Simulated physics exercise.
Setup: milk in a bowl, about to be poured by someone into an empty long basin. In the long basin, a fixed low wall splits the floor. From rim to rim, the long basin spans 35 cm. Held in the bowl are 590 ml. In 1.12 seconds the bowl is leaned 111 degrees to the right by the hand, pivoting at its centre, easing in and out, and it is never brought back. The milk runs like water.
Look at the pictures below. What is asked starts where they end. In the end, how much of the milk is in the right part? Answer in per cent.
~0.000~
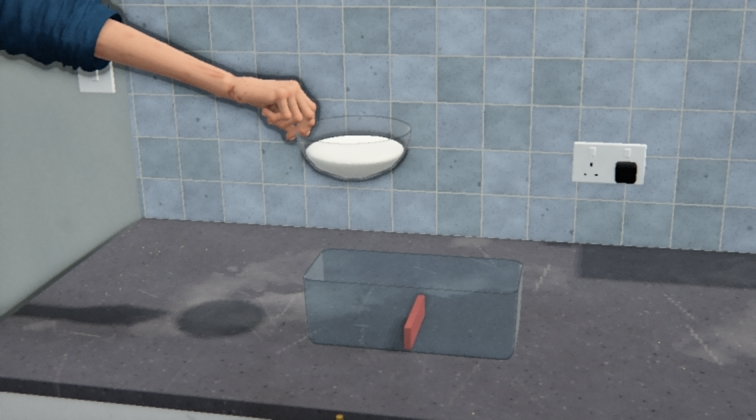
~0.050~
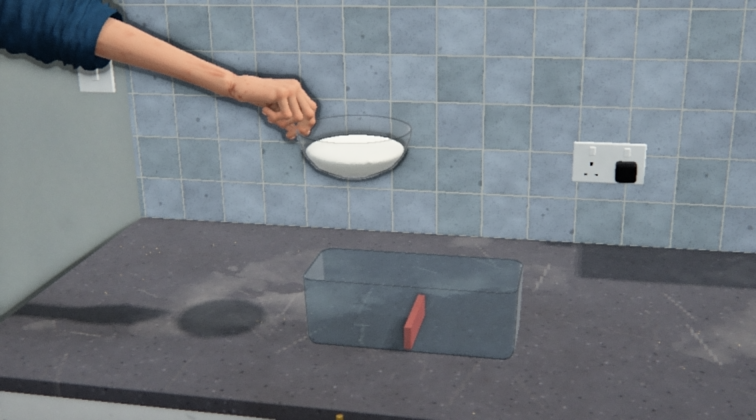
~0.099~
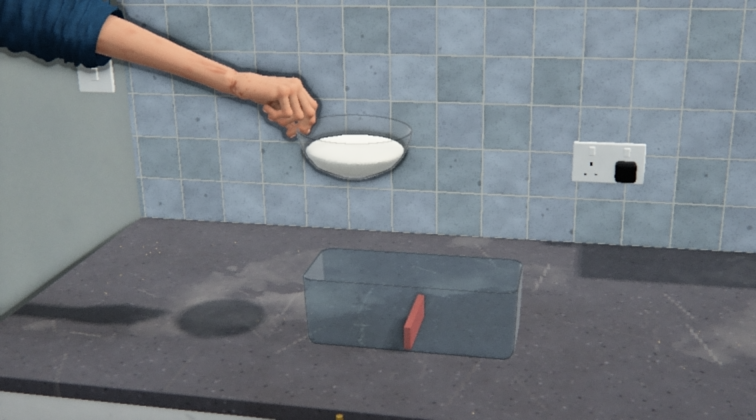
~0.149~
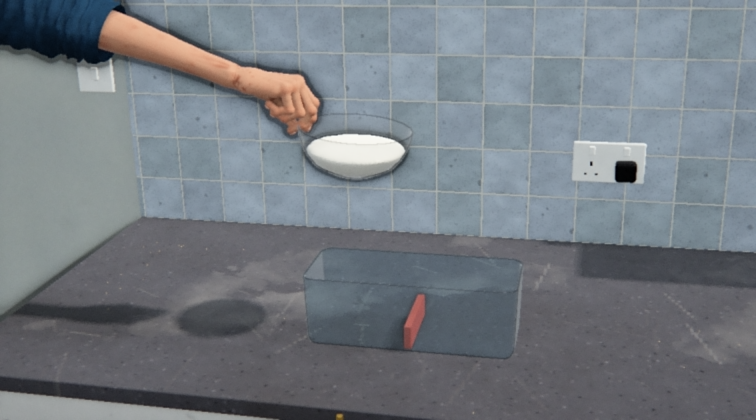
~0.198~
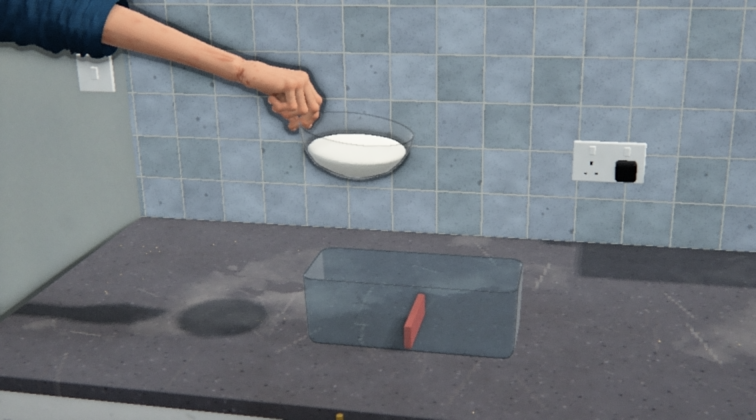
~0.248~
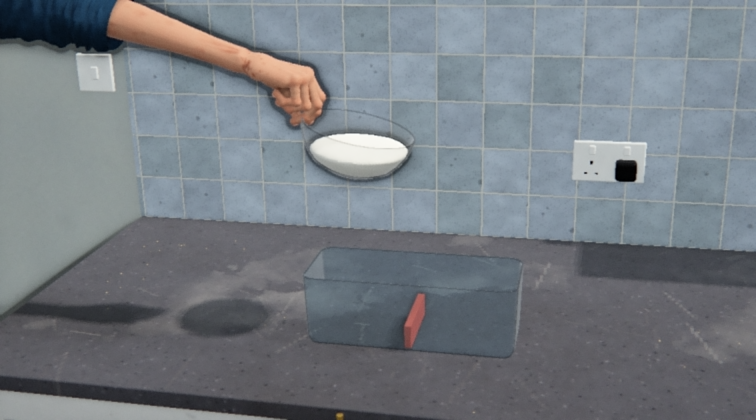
Roughly 80 percent is in the right part.
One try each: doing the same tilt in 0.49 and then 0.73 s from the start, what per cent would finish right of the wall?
Try 1: Approx. 65 %; try 2: Approx. 75 %.
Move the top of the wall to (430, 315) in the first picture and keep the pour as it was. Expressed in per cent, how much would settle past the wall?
Around 65 %, I'd say.
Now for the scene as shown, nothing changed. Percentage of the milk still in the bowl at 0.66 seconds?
Still held: Roughly 36 % of the total.
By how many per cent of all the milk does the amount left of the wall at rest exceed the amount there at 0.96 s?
I'd put it near 6 percent.
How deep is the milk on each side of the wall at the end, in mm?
Final reading - left some 4 mm, right some 22 mm.
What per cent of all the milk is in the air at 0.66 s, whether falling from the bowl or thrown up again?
Close to 52 in a hundred.
After 0.66 s the tilt is 71° and 37 per cent is still to pour, 0 is left of the wall and 12 right of it.
After 0.96 s the tilt is 106° and 0 per cent is still to pour, 12 is left of the wall and 79 right of it.
After 1.28 s the tilt is 111° and 0 per cent is still to pour, 18 is left of the wall and 80 right of it.
After 1.62 s the tilt is 111° and 0 per cent is still to pour, 18 is left of the wall and 80 right of it.
In the end 18 per cent lies left of the wall, 80 right of it and 2 outside.
